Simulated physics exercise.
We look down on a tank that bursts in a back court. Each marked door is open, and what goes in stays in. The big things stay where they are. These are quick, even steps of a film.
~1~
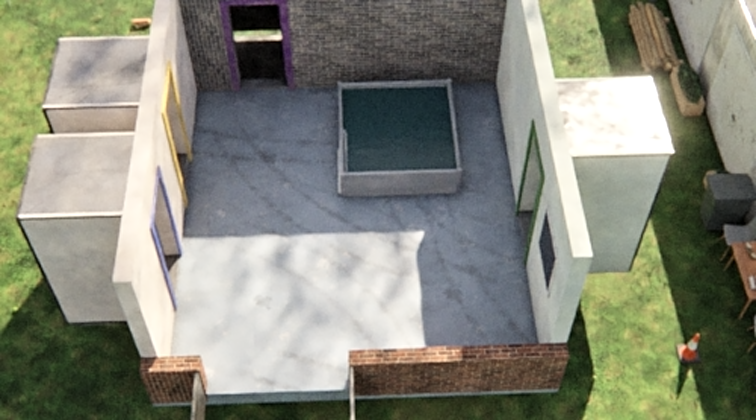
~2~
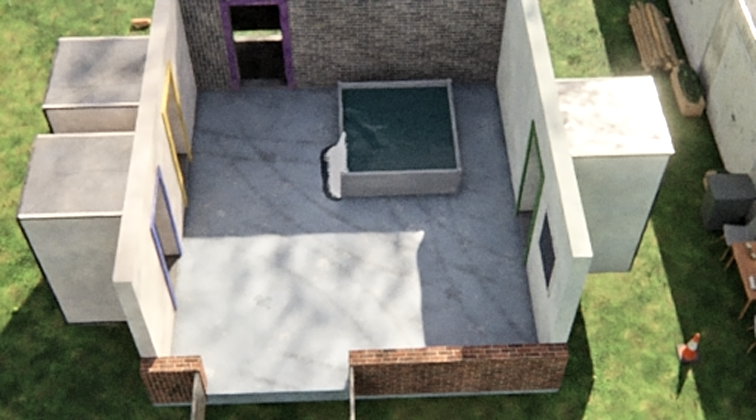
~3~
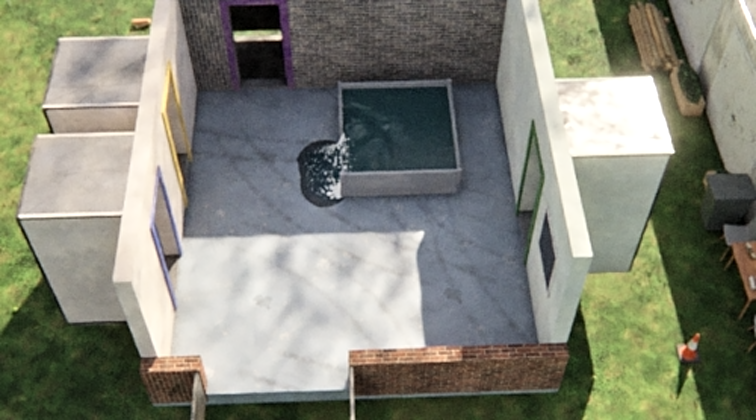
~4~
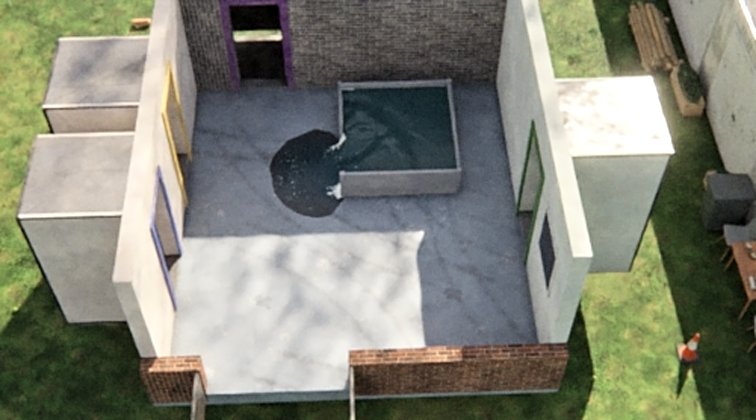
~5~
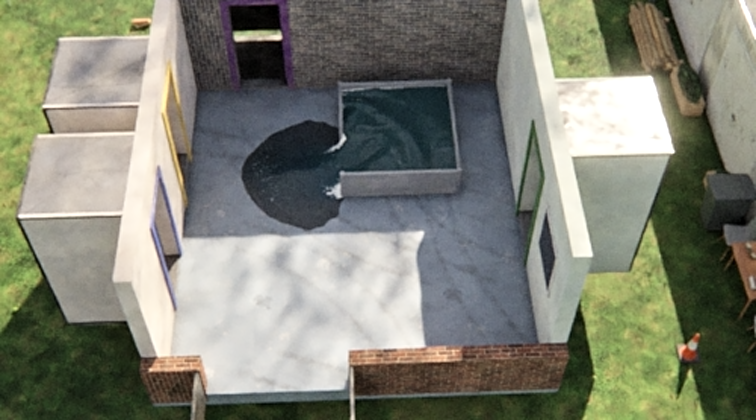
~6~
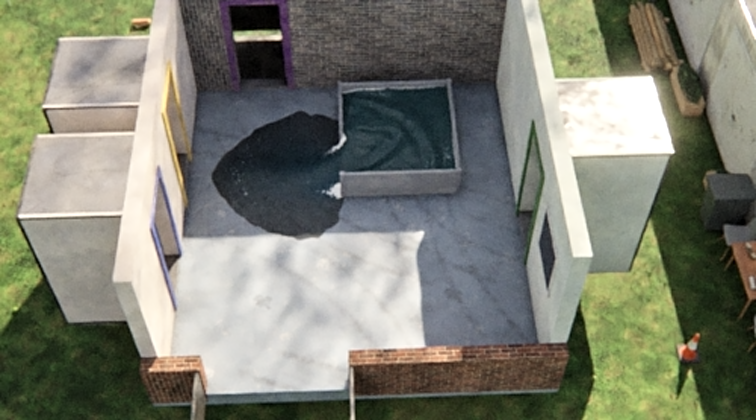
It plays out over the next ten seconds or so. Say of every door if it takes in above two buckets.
The blue door floods; the green door holds within the limit; the yellow door holds within the limit; the purple door floods.
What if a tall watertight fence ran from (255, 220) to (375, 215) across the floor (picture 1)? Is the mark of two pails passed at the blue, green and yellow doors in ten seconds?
In short: The blue one keeps below it; the green one is under; the yellow one is over.
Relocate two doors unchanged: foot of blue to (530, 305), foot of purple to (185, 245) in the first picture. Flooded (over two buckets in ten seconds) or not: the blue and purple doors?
One by one: Blue door holds; purple door floods.
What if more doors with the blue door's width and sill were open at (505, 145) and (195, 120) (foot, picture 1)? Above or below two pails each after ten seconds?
One after the other: Stays under, goes over.
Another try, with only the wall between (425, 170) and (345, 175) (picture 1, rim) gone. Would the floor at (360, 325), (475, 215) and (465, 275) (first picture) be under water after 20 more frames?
In that order: Wet, free of water, awash.
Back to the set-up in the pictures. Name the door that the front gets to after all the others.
It is the door marked green.
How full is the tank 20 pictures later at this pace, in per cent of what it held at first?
About 46 per cent.
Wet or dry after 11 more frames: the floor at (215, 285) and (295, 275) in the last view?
In turn: Awash, covered.
A moment on, water covers 25 % of the floor; the blue door not reached, the green door not reached, the yellow door wet at the sill, nothing in, the purple door not reached.
Next, water covers 35 % of the floor; the blue door under two buckets in, the green door not reached, the yellow door wet at the sill, nothing in, the purple door wet at the sill, nothing in.
Then, water covers 40 % of the floor; the blue door over two buckets in, the green door not reached, the yellow door wet at the sill, nothing in, the purple door under two buckets in.
Later, water covers 60 % of the floor; the blue door over two buckets in, the green door not reached, the yellow door under two buckets in, the purple door over two buckets in.
In the end, water covers 85 % of the floor; the blue door over two buckets in, the green door wet at the sill, nothing in, the yellow door under two buckets in, the purple door over two buckets in.
